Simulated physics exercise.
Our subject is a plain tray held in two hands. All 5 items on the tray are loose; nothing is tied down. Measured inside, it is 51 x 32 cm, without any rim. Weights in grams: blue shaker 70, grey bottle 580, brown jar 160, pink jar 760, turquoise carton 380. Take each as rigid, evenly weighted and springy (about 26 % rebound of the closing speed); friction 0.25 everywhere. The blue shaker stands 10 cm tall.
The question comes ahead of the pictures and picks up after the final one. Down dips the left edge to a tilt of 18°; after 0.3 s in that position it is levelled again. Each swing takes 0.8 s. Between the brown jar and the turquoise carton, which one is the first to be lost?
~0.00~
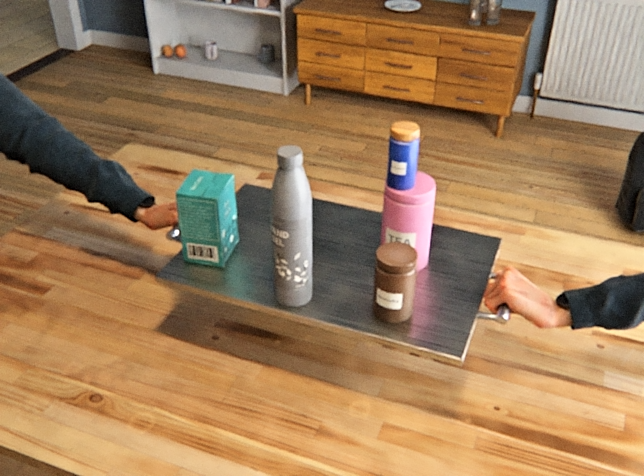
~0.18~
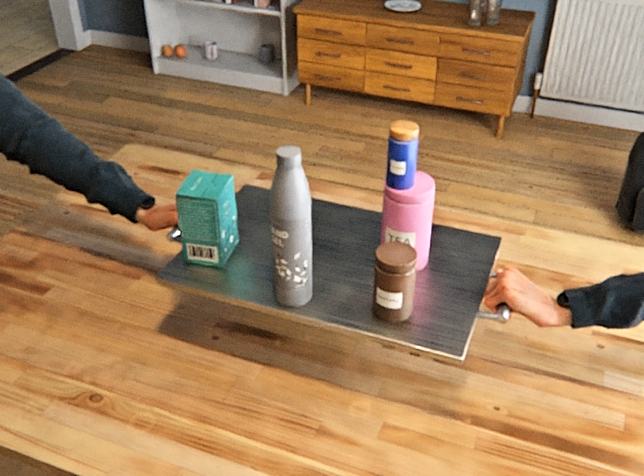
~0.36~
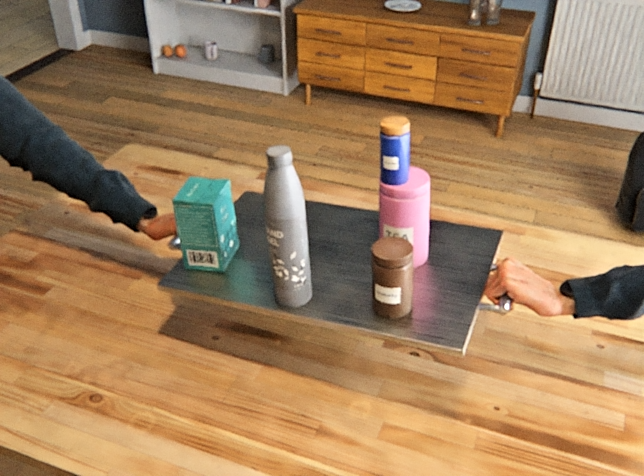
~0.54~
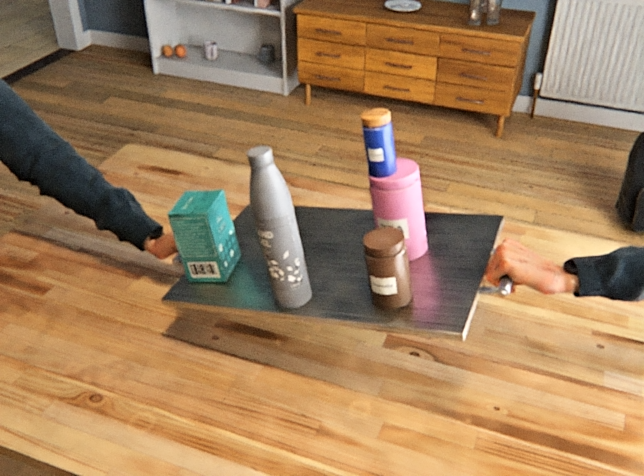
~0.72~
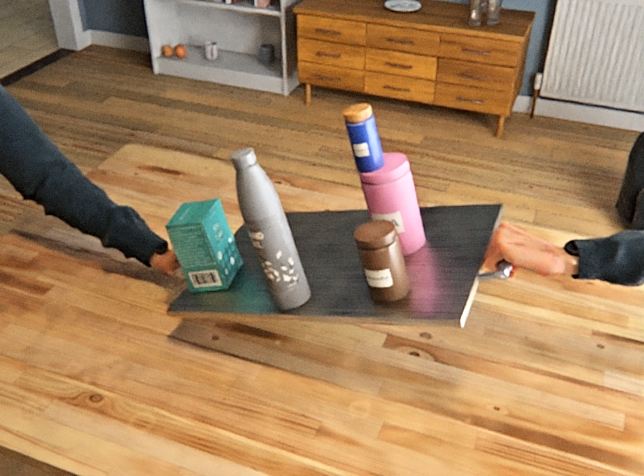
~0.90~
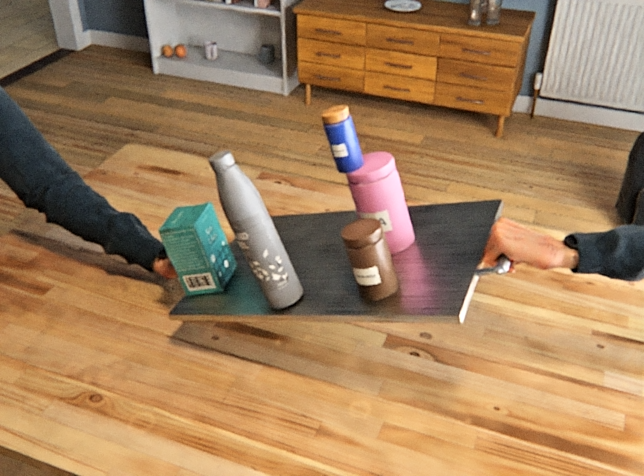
It is the latter of the pair.
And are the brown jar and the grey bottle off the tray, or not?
Brown jar: In bounds; grey bottle: Out of bounds.
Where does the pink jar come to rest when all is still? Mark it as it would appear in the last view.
You'll see it about at (221, 182) in the last picture.
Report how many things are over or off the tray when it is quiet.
That gives 3.
After 1.20 s, tray tilted 18°, left edge down; turquoise carton now off the tray; brown jar moved 10 cm near (323, 261); blue shaker 64° off its base.
After 1.40 s, tray tilted 16°, left edge down; blue shaker and grey bottle now off the tray; brown jar moved 19 cm near (275, 262); pink jar moved 19 cm.
After 1.70 s, tray tilted 5°, left edge down; brown jar moved 33 cm near (206, 244); pink jar moved 33 cm.
In the end (2.5 s), off the tray, blue shaker, grey bottle and turquoise carton; not toppled but over 5 cm from the start, brown jar and pink jar. At the end, from the last picture's camera, brown jar near (193, 233), turquoise carton near (143, 272). Brown jar was never lost; turquoise carton went at 1.10 s.
